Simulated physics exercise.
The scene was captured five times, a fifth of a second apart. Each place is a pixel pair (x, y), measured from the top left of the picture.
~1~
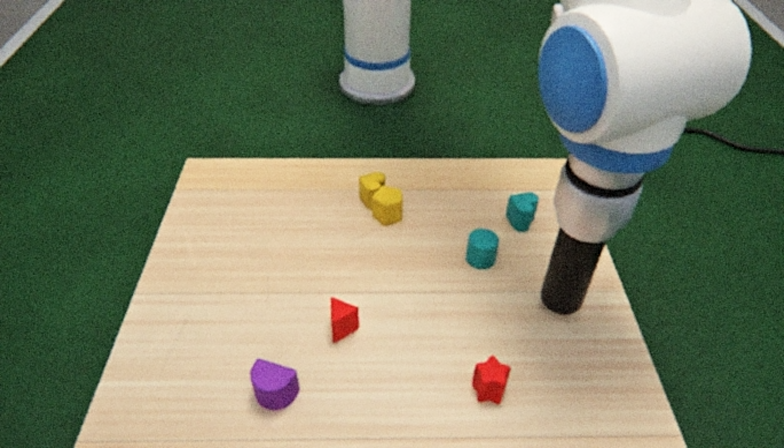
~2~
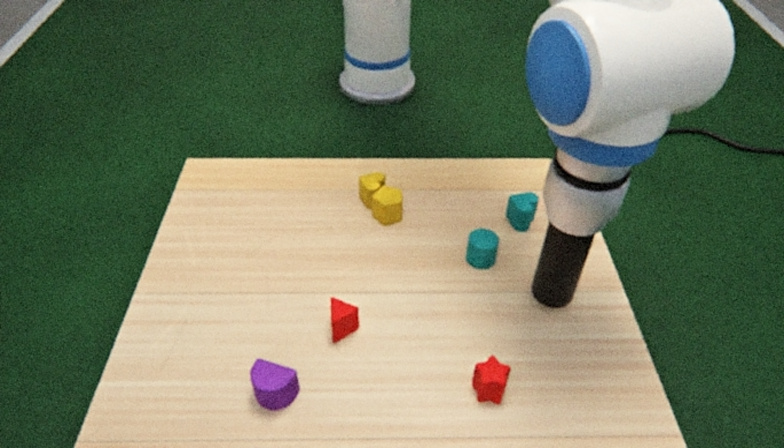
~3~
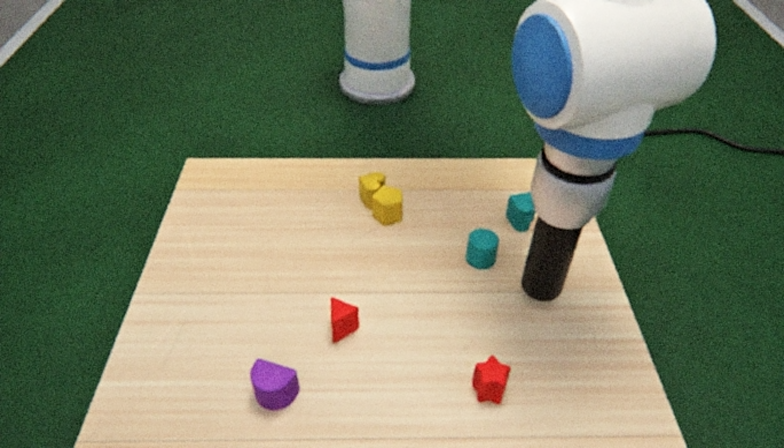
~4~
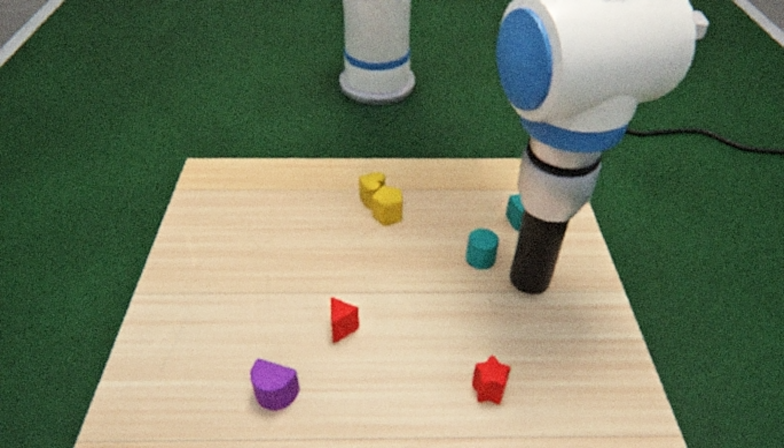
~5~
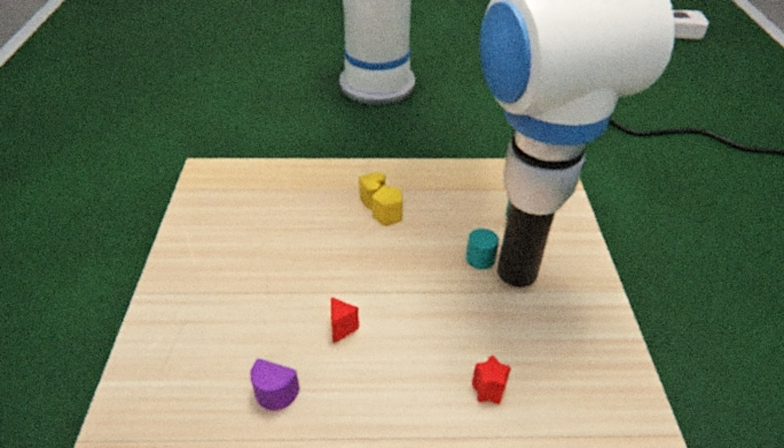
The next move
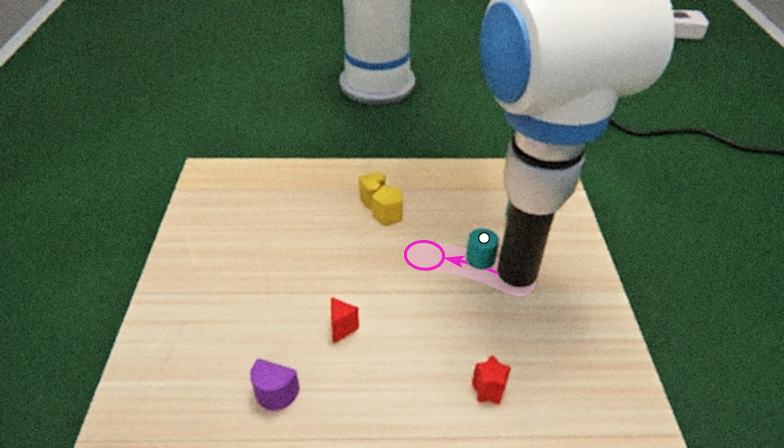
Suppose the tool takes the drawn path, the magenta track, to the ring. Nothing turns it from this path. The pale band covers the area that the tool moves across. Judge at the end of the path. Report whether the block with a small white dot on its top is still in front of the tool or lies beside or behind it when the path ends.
Slipped off.
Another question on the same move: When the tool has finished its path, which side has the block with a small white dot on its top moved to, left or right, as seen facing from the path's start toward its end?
Right.
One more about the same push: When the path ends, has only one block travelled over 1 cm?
I believe so.
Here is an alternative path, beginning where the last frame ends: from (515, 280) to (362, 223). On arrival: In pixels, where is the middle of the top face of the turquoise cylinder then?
Its top middle is near (438, 206).
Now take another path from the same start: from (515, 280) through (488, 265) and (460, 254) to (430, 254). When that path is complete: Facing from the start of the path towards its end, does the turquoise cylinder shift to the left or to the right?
It is displaced to the right.
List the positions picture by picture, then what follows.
In the first frame, tip of the tool at (561, 300), middles of tops, yellow pentagonal block at (389, 195), turquoise cylinder at (484, 238).
In the second frame, tool at (551, 293), nothing pushed.
In the third frame, tool at (541, 287), nothing pushed.
In the fourth frame, tool at (529, 280), nothing pushed.
In the fifth frame, tool at (517, 274), yellow pentagonal block at (389, 195), turquoise cylinder at (484, 238).
The line goes from (515, 280) through (470, 264) to (424, 255); the dot is on the turquoise cylinder.
The first path, step by step. One third of the way, tool at (486, 261); turquoise cylinder at (465, 227).
Two thirds of the way, tool at (456, 253); turquoise cylinder at (447, 216).
At the end, tool at (425, 248); yellow pentagonal block unmoved; turquoise cylinder at (440, 212).
